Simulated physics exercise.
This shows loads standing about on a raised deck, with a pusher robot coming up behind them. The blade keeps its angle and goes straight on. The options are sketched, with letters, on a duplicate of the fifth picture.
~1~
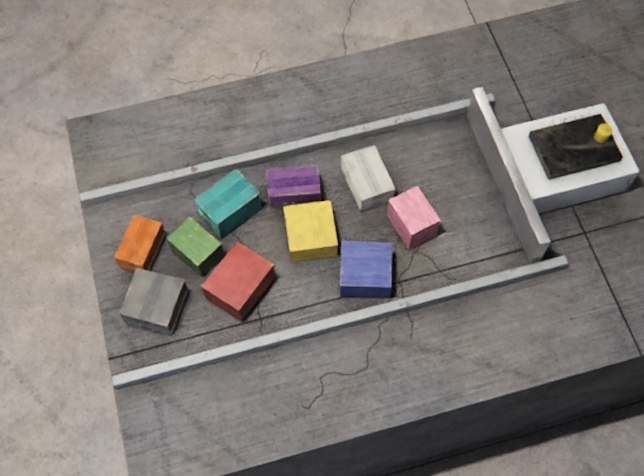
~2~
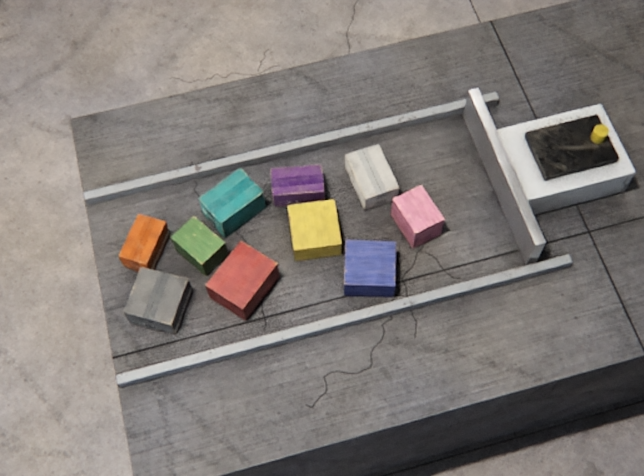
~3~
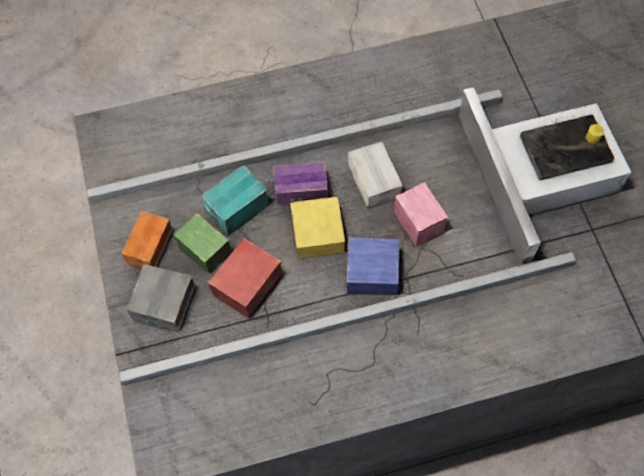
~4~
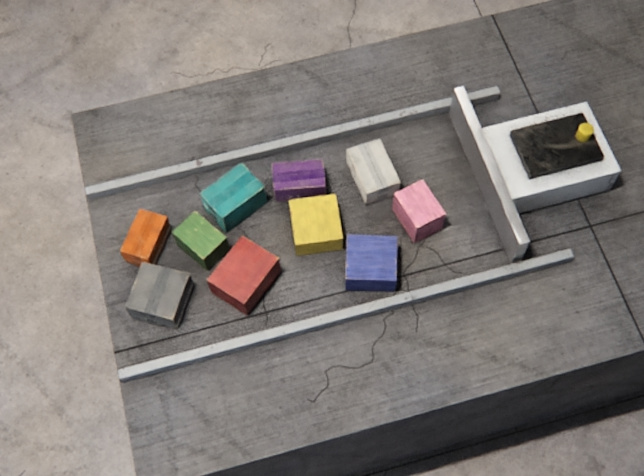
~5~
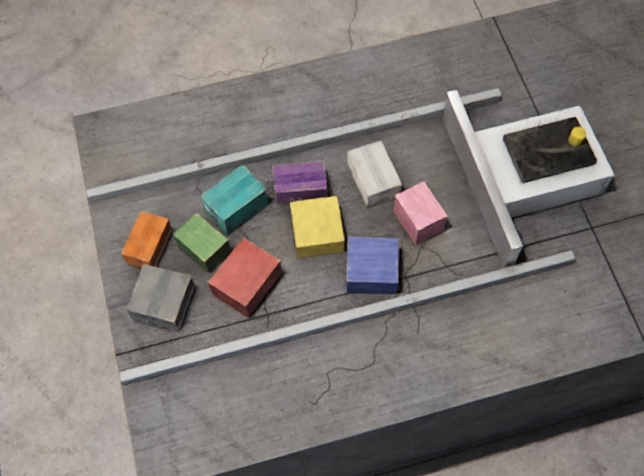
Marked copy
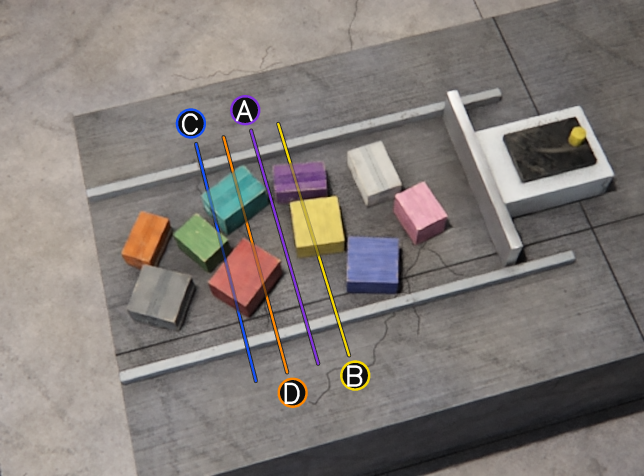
A white pusher robot with a wide grey blade edges slowly left between two low rails on a raised deck, toward a scattered group of coloured blocks. It advances only a short way, narrowing the gap to the pink and white ones, while every block stays where it is, untouched.
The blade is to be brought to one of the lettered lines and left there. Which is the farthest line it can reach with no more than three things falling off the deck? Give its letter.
Up to line C.
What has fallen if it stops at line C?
The orange box.
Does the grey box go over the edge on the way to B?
No.
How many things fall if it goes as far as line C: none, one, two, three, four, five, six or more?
One.
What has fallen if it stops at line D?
It is the orange box.
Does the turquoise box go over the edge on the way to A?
By then, no.
On the marked copy, A at (282, 239); B at (311, 232); C at (224, 255); D at (253, 247).
Following C. Soon after the start, robot (454, 173); white parcel (356, 178); pink crate (373, 222).
Later, robot (361, 197); orange box (131, 249); turquoise box (168, 209).
In the end, robot (288, 216); orange box over the edge; grey box (110, 317); one fallen.
As for the rest, A is within the limit but short; B is within the limit but short; D is within the limit but short.
